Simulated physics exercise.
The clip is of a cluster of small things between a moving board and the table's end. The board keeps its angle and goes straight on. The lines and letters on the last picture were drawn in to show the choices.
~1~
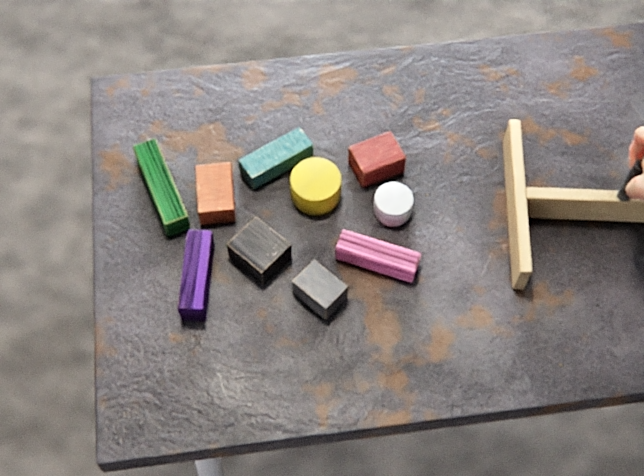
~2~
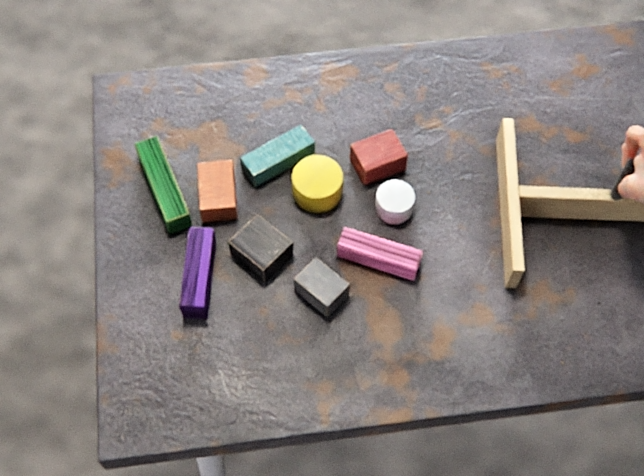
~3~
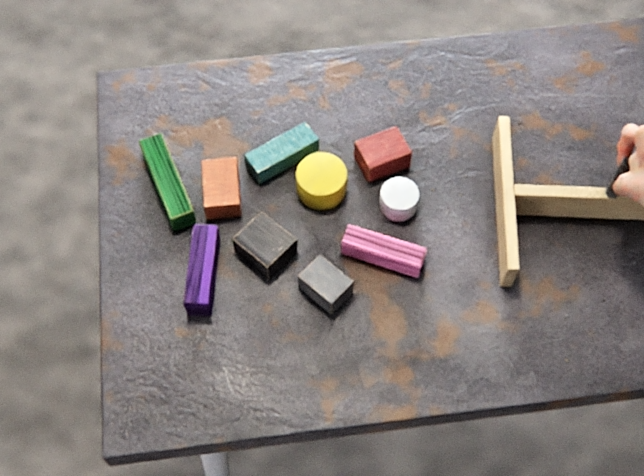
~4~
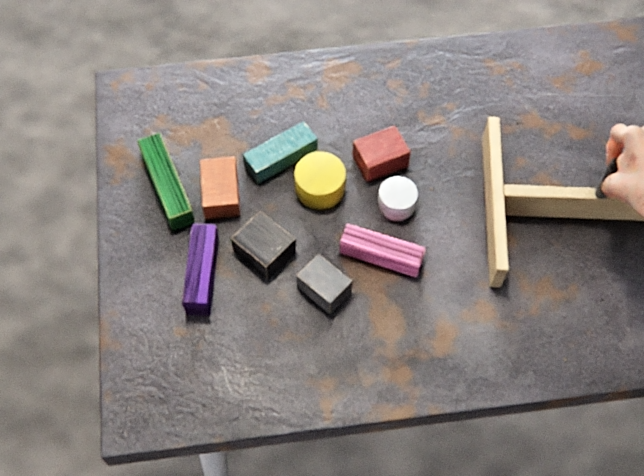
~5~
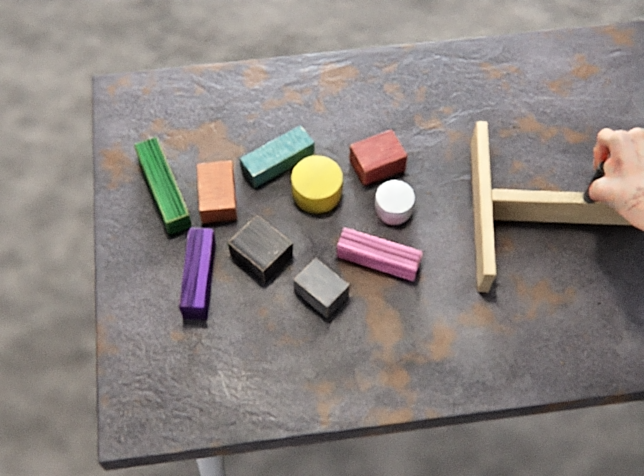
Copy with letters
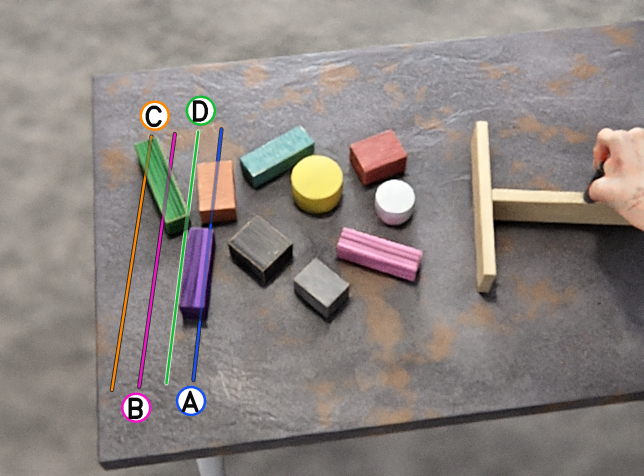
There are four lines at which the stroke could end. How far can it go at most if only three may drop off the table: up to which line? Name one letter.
Up to line B.
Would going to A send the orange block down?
By then, no.
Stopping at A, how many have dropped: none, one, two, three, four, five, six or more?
In all, none.
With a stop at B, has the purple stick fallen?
By then, yes.
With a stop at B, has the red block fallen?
No.
On the marked copy, A at (208, 245); B at (158, 251); C at (133, 254); D at (183, 248).
With B. Early on, board (369, 208); red block (340, 151); pink stick (321, 251).
Further on, board (253, 221); purple stick (155, 283); green stick (155, 186).
At the end, board (158, 232); purple stick over the edge; green stick over the edge; three fallen.
As for the rest, A is within the limit but short; C drops five; D is within the limit but short.
